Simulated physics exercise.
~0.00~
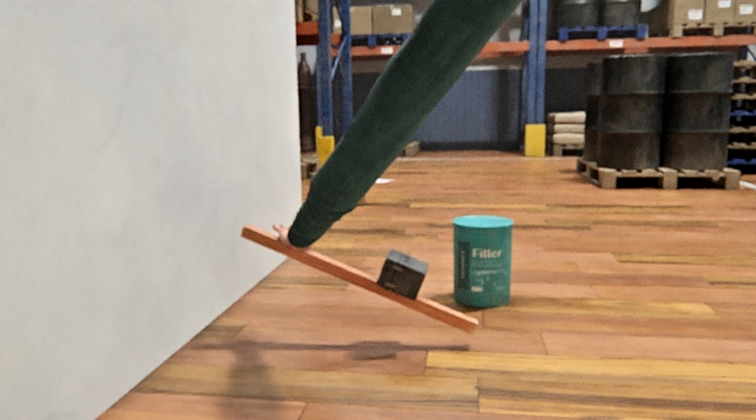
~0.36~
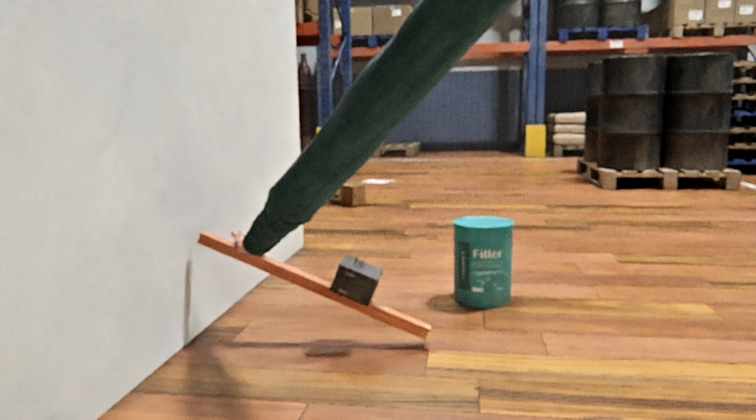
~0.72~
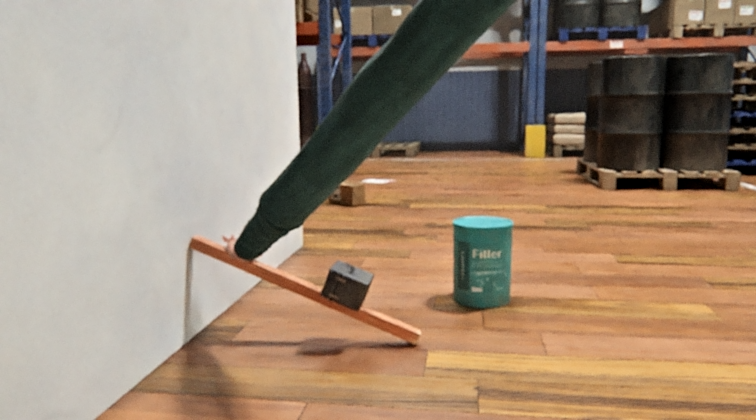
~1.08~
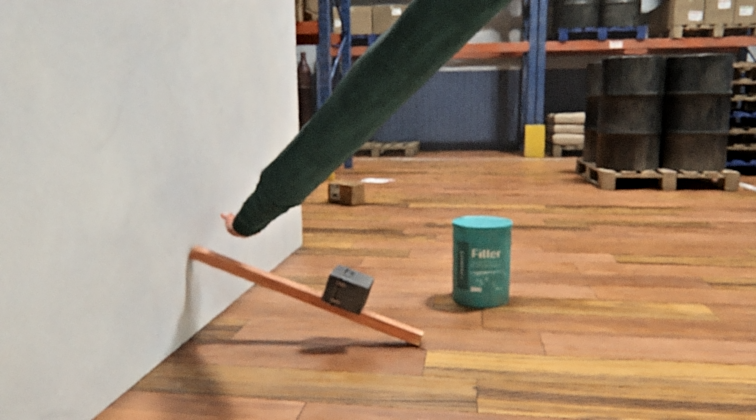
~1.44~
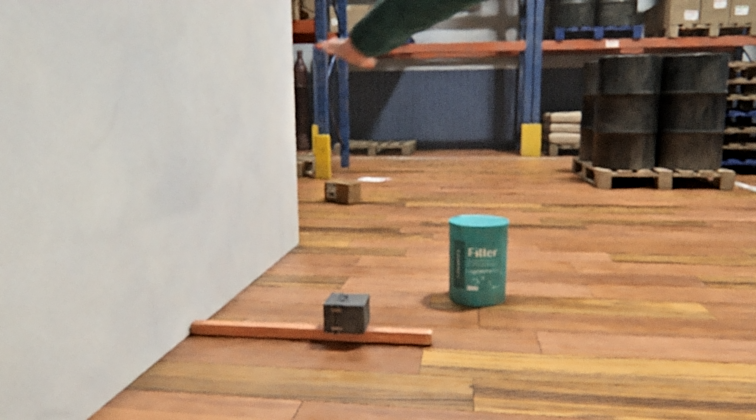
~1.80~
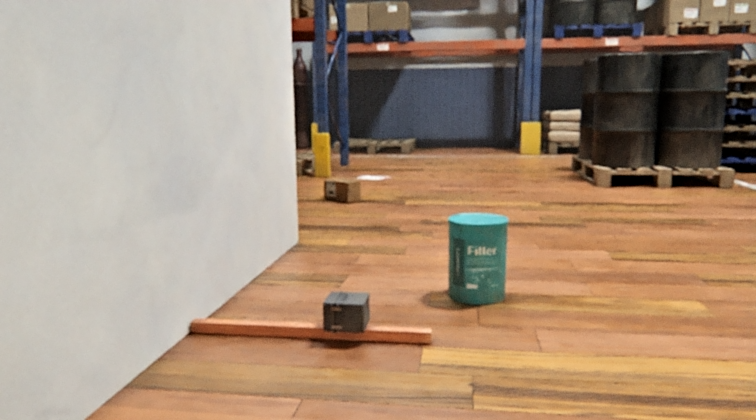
An orange pole with a small dark box resting on it is carried left by a green-sleeved hand, tilted down to the right, toward a bare wall. The hand lowers it until its upper end meets the wall and its lower end reaches the wooden floor. Then the hand lets go and draws back, and the pole does not stay leaning. Its raised end slides down the wall until the pole lies flat, the box still on it. The hand leaves, and the turquoise pail stands unmoved to the right.
